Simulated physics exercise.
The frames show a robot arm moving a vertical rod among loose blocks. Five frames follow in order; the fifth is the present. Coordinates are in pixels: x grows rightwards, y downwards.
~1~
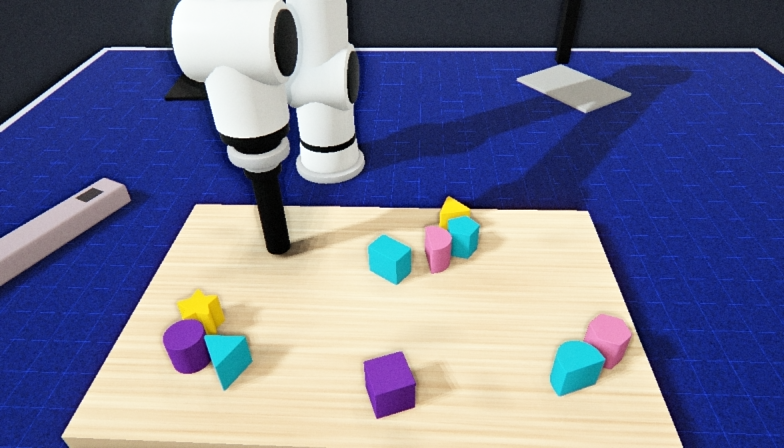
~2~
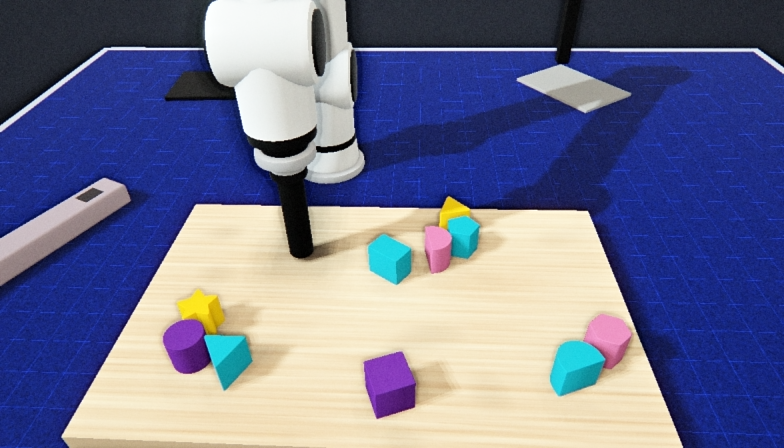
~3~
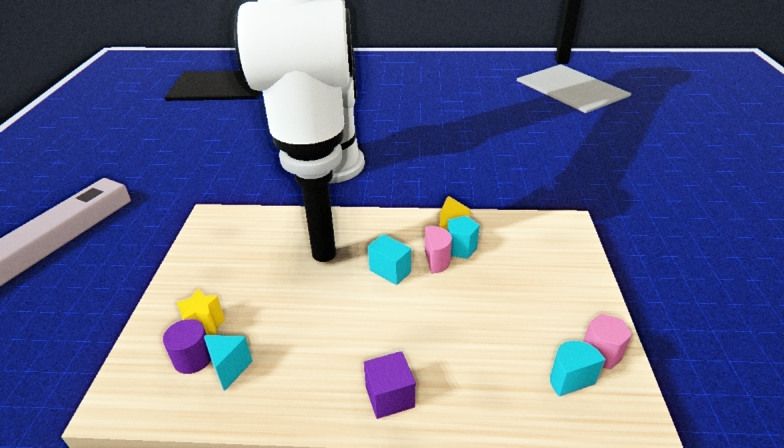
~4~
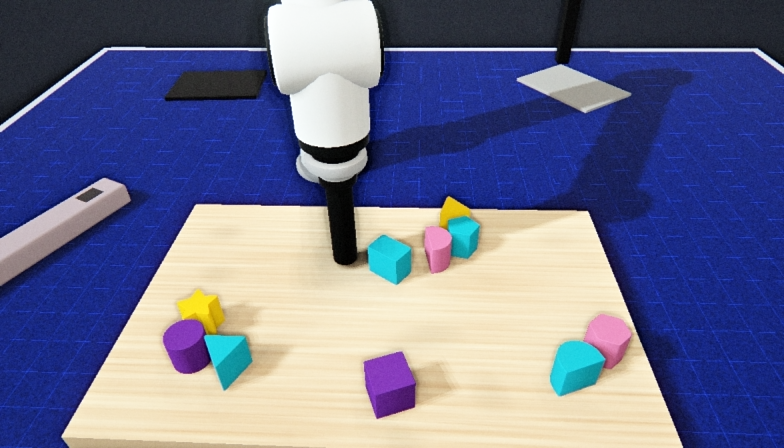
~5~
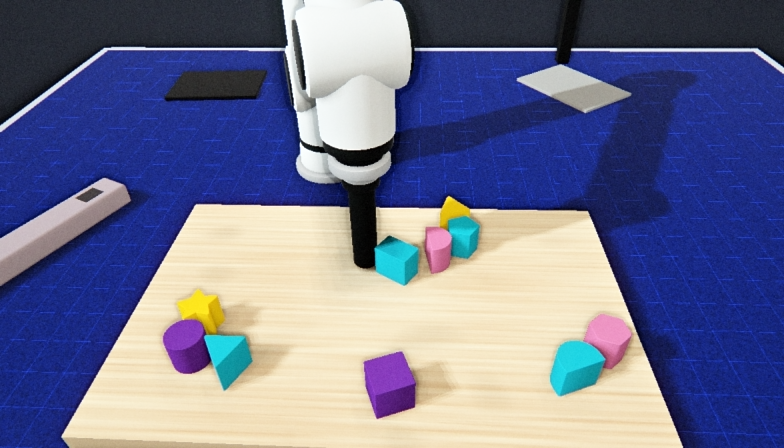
The robot arm moves its black rod right across the board and nudges the turquoise block.
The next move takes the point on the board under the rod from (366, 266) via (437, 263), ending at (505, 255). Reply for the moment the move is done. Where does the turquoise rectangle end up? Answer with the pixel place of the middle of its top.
It is at (443, 260).
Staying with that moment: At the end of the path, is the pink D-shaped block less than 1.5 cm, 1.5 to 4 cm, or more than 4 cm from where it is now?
It shifts over 4 cm.
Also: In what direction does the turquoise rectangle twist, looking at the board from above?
Its rotation is clockwise.
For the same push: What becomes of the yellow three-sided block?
It is untouched.
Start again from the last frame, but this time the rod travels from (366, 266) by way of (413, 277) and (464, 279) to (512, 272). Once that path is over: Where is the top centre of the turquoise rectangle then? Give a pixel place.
That would be at about pixel (541, 266).
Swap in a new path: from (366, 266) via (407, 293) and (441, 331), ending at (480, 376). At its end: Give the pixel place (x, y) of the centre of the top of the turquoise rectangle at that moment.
When the path ends, it will be at (440, 262).
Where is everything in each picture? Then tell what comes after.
The first frame shows rod tip at (279, 247); block tops, turquoise rectangle at (390, 247); pink D-shaped block at (438, 237); yellow three-sided block at (453, 206); turquoise pentagonal block at (463, 225).
The second frame shows rod at (302, 251); blocks unchanged.
The third frame shows rod at (324, 254); blocks unchanged.
The fourth frame shows rod at (346, 257); blocks unchanged.
The fifth frame shows rod at (366, 261); turquoise rectangle at (397, 248); pink D-shaped block at (438, 237); yellow three-sided block at (453, 206); turquoise pentagonal block at (463, 225).
The first path, step by step. One third of the way, rod at (415, 259); turquoise rectangle at (435, 257), turned 20° clockwise; pink D-shaped block at (442, 237), turned 25° anticlockwise.
Two thirds of the way, rod at (460, 255); turquoise rectangle at (443, 260), turned 45° clockwise; pink D-shaped block at (484, 236); turquoise pentagonal block at (490, 217), turned 85° anticlockwise.
At the end, rod at (505, 250); turquoise rectangle at (443, 260), turned 45° clockwise; pink D-shaped block at (531, 232); yellow three-sided block in place; turquoise pentagonal block at (499, 212), turned 115° anticlockwise.
